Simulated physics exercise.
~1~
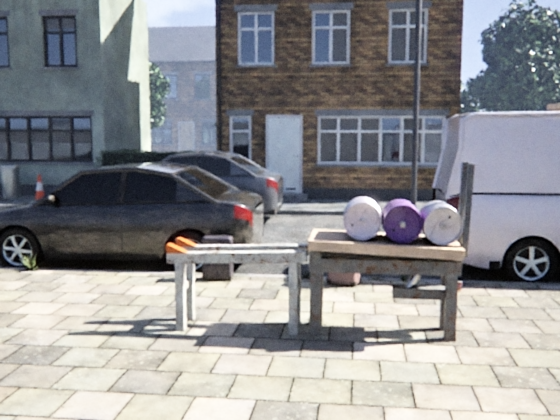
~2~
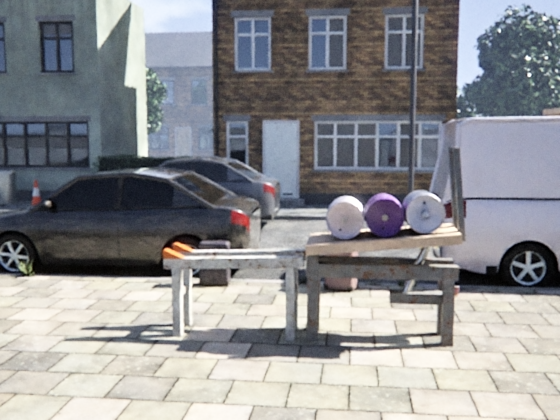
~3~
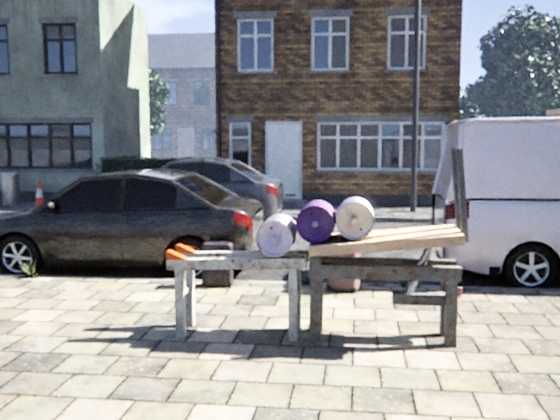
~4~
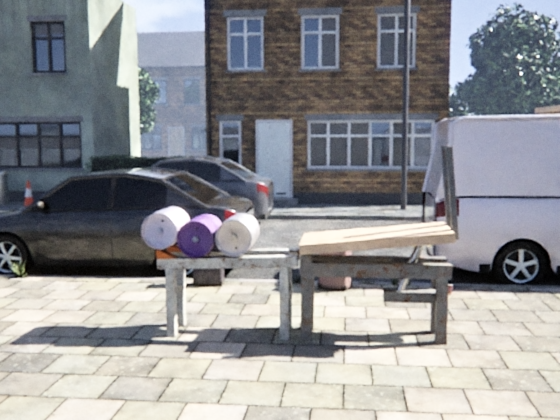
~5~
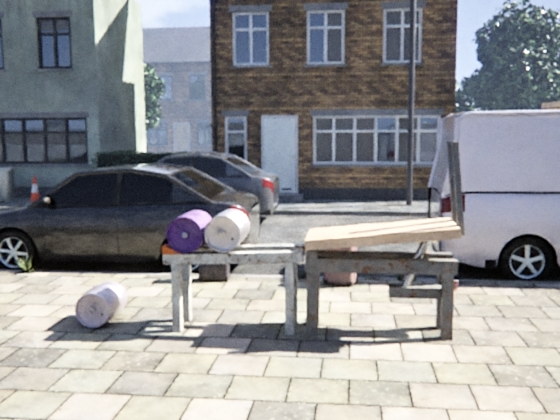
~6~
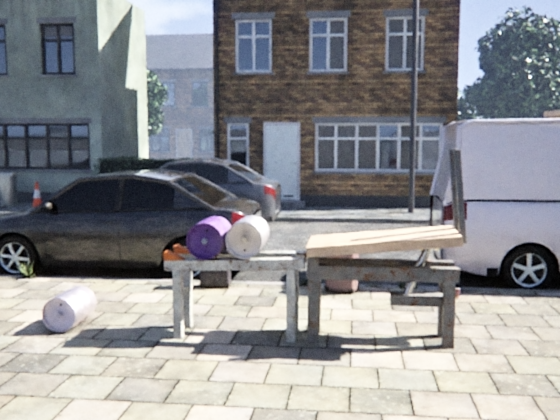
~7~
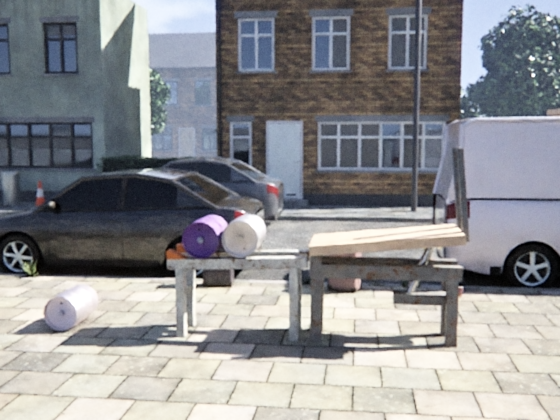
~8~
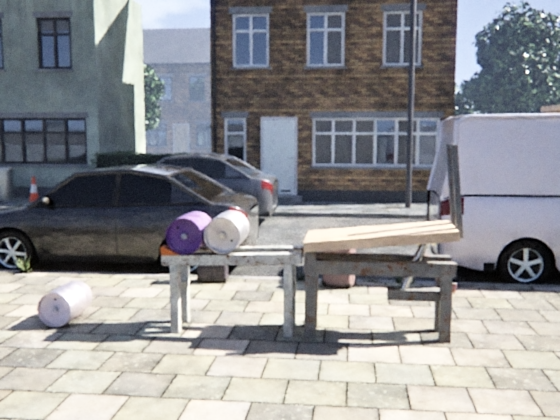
Three drum-like kegs, a purple one between two whitish ones, sit side by side on a wooden deck at the right, in a paved street with parked cars and a brick house behind. The deck tilts down to the left, and the kegs roll together down it towards a lower grey rack. They cross onto the rack and bunch up at its left end, by a low orange stop. The leading white keg goes over the end and drops to the paving. It comes to rest there, while the purple keg and the other white one stay on the rack, touching.
